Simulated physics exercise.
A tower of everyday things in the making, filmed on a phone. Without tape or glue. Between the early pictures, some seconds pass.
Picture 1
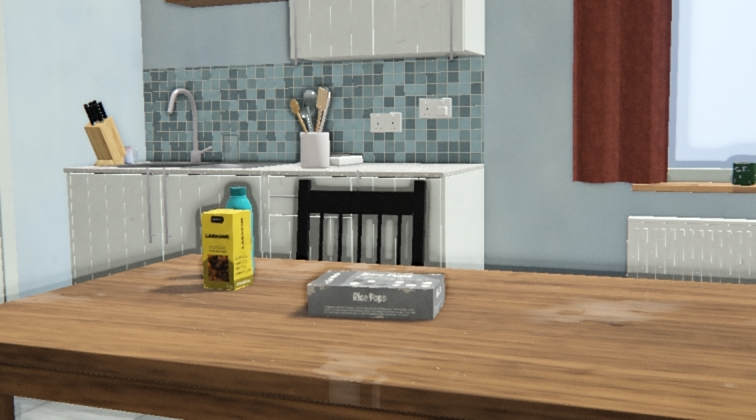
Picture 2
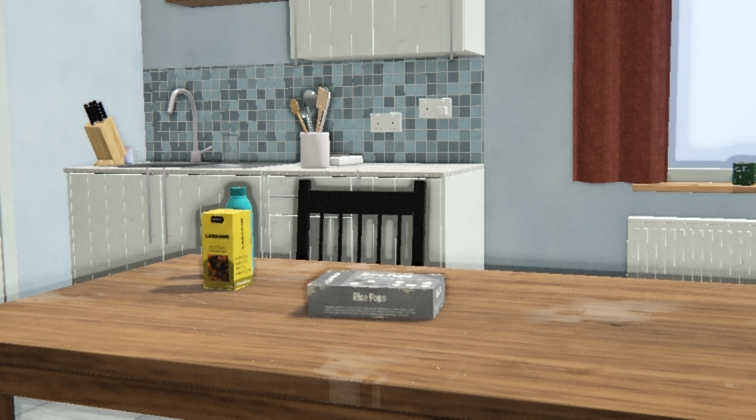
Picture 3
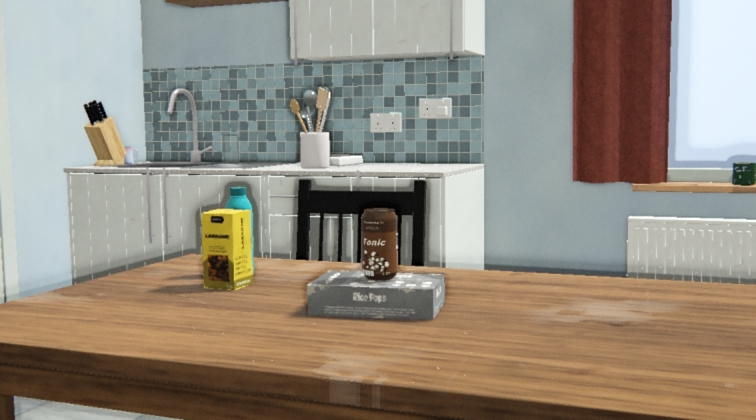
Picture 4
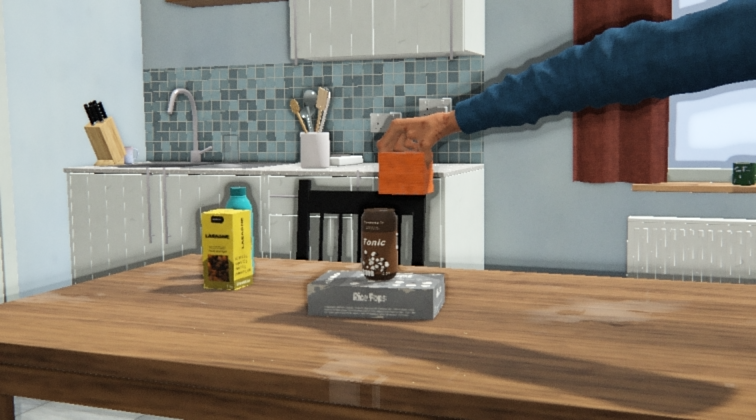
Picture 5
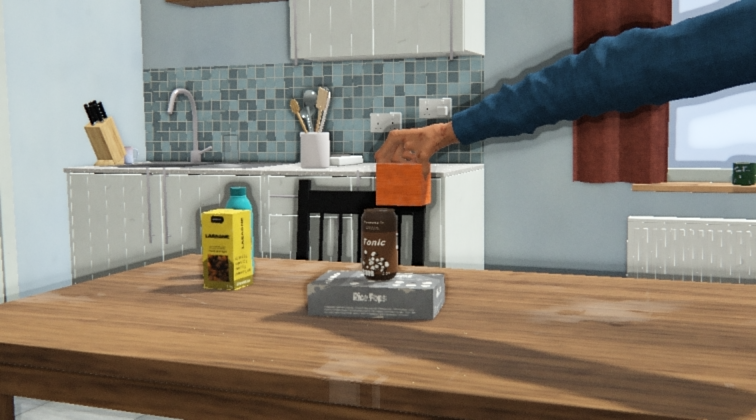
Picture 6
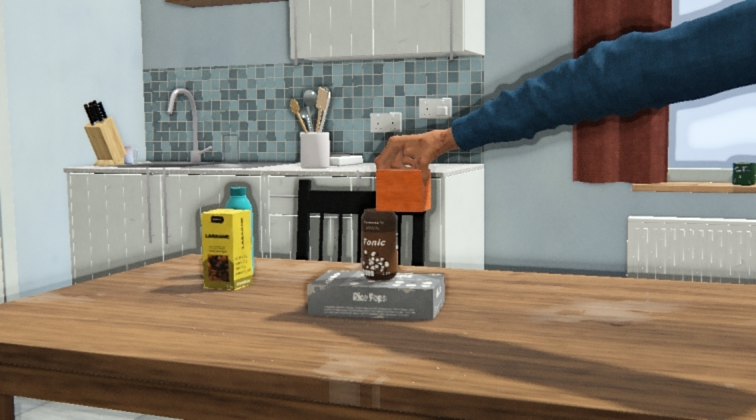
A brown can appears on the flat grey packet, and then a blue-sleeved arm reaching in from the right lowers an orange block onto the can's top, fingers still gripping it. The packet sits mid-table, with a yellow carton and a teal bottle to its left and a black chair behind. The unmoving view looks across a wooden table towards a kitchen with blue-green tiles and a red-curtained window.
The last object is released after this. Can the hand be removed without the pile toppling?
Insecure.
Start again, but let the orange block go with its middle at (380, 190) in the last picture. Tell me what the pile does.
The pile then stays upright.
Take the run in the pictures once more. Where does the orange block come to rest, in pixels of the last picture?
At about (500, 298).
Then, 0.30 s after the last picture, orange block now fallen.
Then, 0.50 s after the last picture, things are still on the move.
Then, 0.70 s after the last picture, as before.
At rest, fallen, orange block; the other 4 in place. Seen from the same camera at the end, orange block near (500, 297). The pile gives way.
